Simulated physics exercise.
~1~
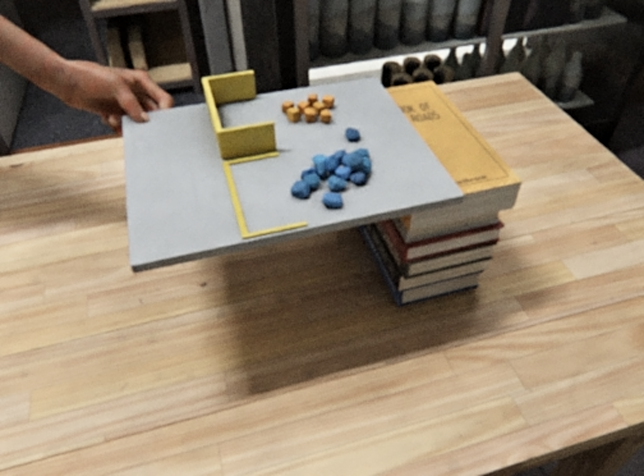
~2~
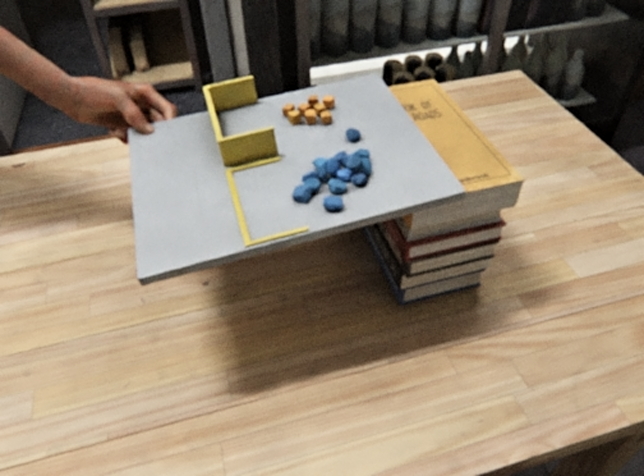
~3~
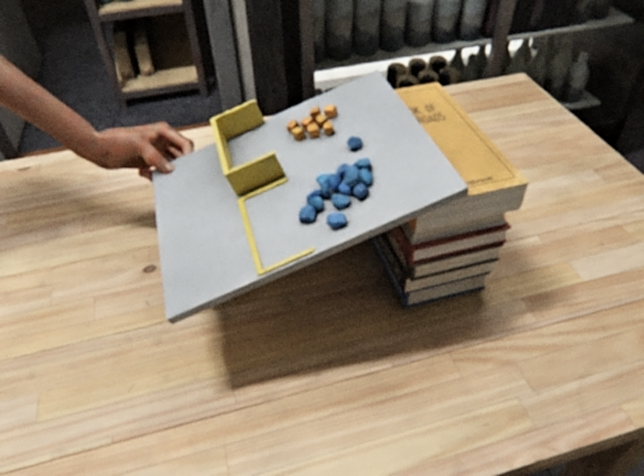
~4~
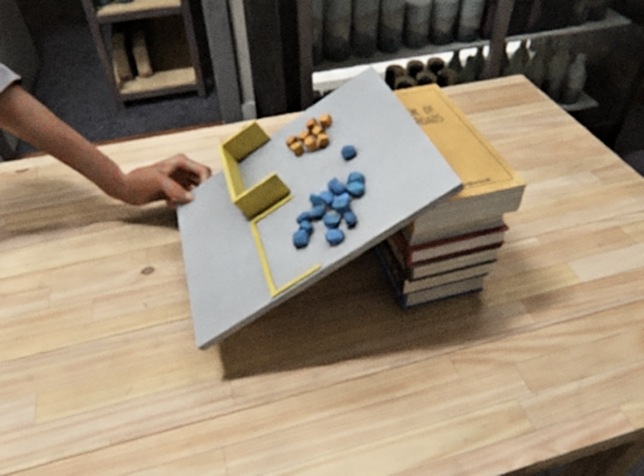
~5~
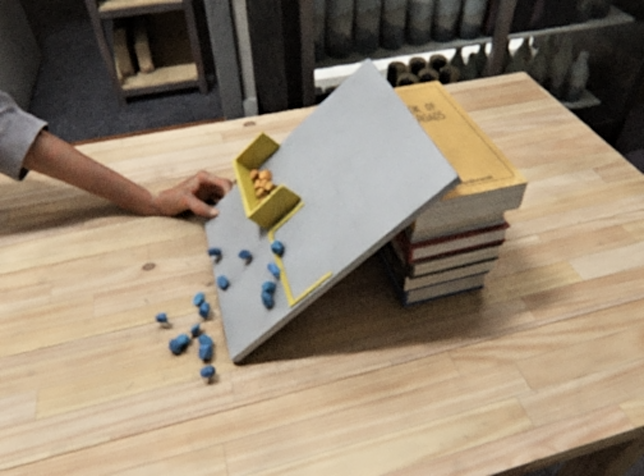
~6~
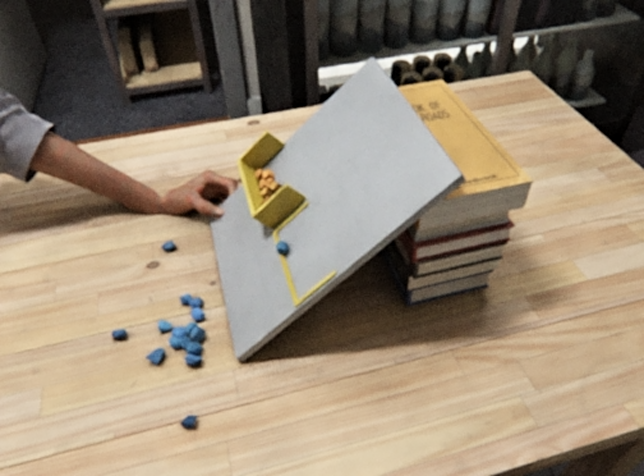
At first, a hand holds one end of a grey board nearly level, its other end resting on a stack of books on a wooden table. Blue lumps and smaller orange pieces sit on it, with yellow strips and a raised yellow barrier to their left. The hand lowers its end, and the board tilts while the pieces mostly keep their places. As the slope steepens, both groups move down. Most blue lumps pass the low strip and spill onto the table, while the orange pieces gather behind the taller barrier. Finally, the board rests steeply, with one blue lump still on it.
